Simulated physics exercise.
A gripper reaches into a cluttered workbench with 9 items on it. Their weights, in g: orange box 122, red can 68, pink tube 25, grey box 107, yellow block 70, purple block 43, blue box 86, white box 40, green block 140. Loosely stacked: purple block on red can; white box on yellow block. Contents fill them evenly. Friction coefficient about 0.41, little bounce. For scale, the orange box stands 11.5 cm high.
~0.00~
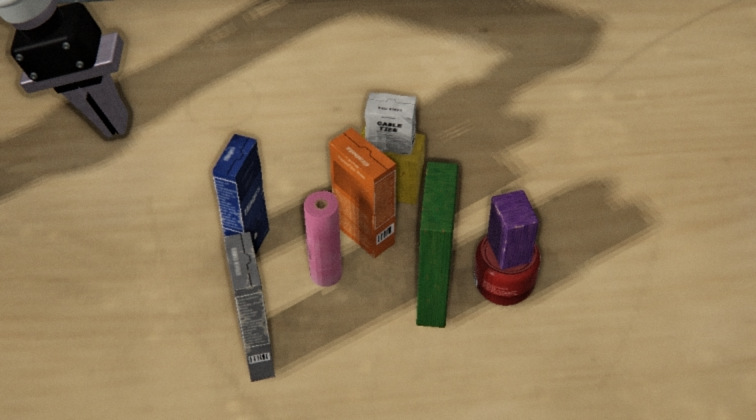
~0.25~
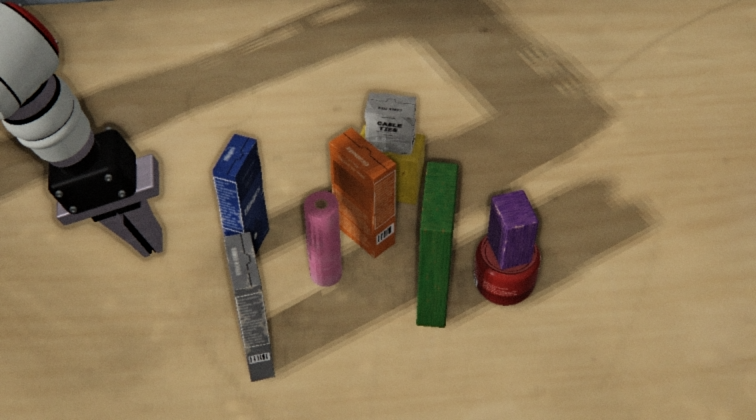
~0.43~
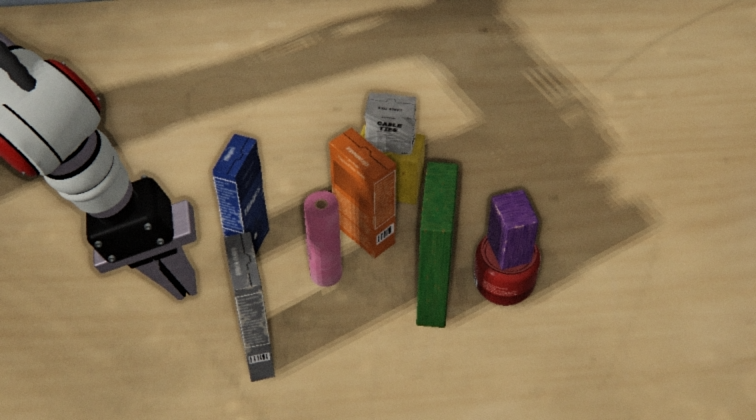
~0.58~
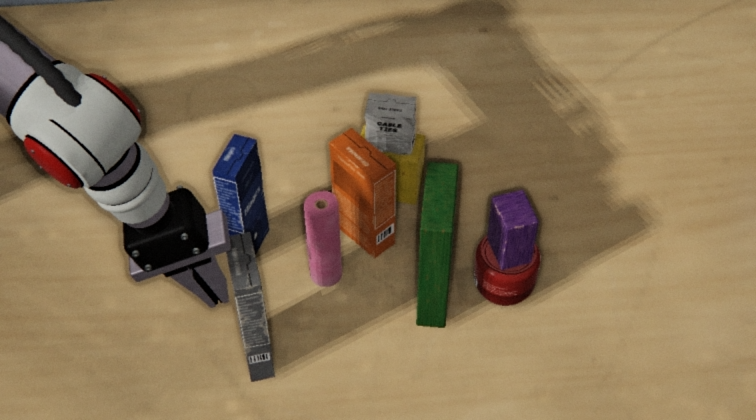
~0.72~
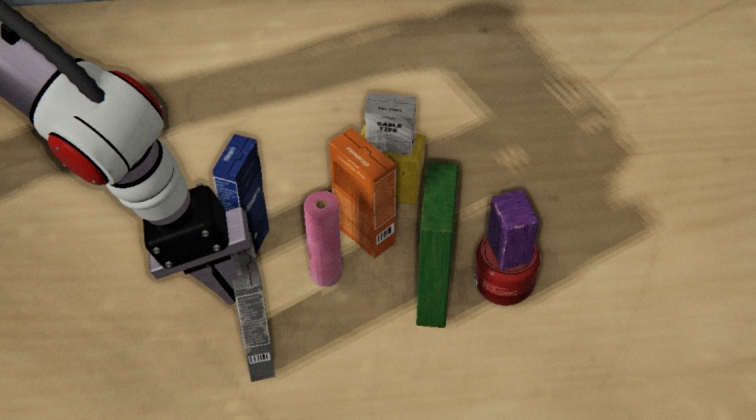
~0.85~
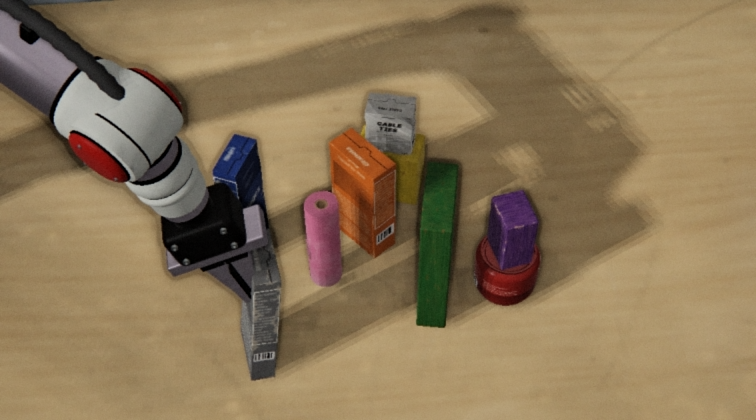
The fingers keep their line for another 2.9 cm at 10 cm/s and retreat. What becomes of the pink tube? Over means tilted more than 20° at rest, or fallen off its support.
The pink tube: Standing.
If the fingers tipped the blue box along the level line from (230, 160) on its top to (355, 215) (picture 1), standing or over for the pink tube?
Pink tube down.
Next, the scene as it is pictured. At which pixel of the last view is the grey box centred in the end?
Around (348, 332).
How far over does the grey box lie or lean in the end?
Some 90° off upright.
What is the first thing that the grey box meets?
The green block.
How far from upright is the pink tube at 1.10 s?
Some 0° off upright.
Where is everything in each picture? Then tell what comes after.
The first picture shows gripper tip (106, 98), grey box (250, 310) not leaning; pink tube (324, 241).
The second picture shows gripper tip (142, 219), grey box (250, 310) not leaning; orange box (363, 195), red can (506, 269).
The third picture shows gripper tip (177, 263), grey box (250, 310) not leaning; yellow block (390, 165), purple block (512, 230).
The fourth picture shows gripper tip (210, 272), grey box (250, 310) not leaning; blue box (242, 202), white box (391, 124).
The fifth picture shows gripper tip (229, 269), grey box (251, 310) not leaning; green block (437, 248).
The sixth picture shows gripper tip (245, 266), grey box (260, 308) tipped 6°; pink tube (324, 241).
By 1.10 s, tilt grey box 26°.
By 1.40 s, green block and grey box touch at 1.23 s; tilt grey box 90°, green block 5°.
By 1.85 s, tilt grey box 90°.
In the end grey box is over (lying or leaning past 20°); 8 still stand.
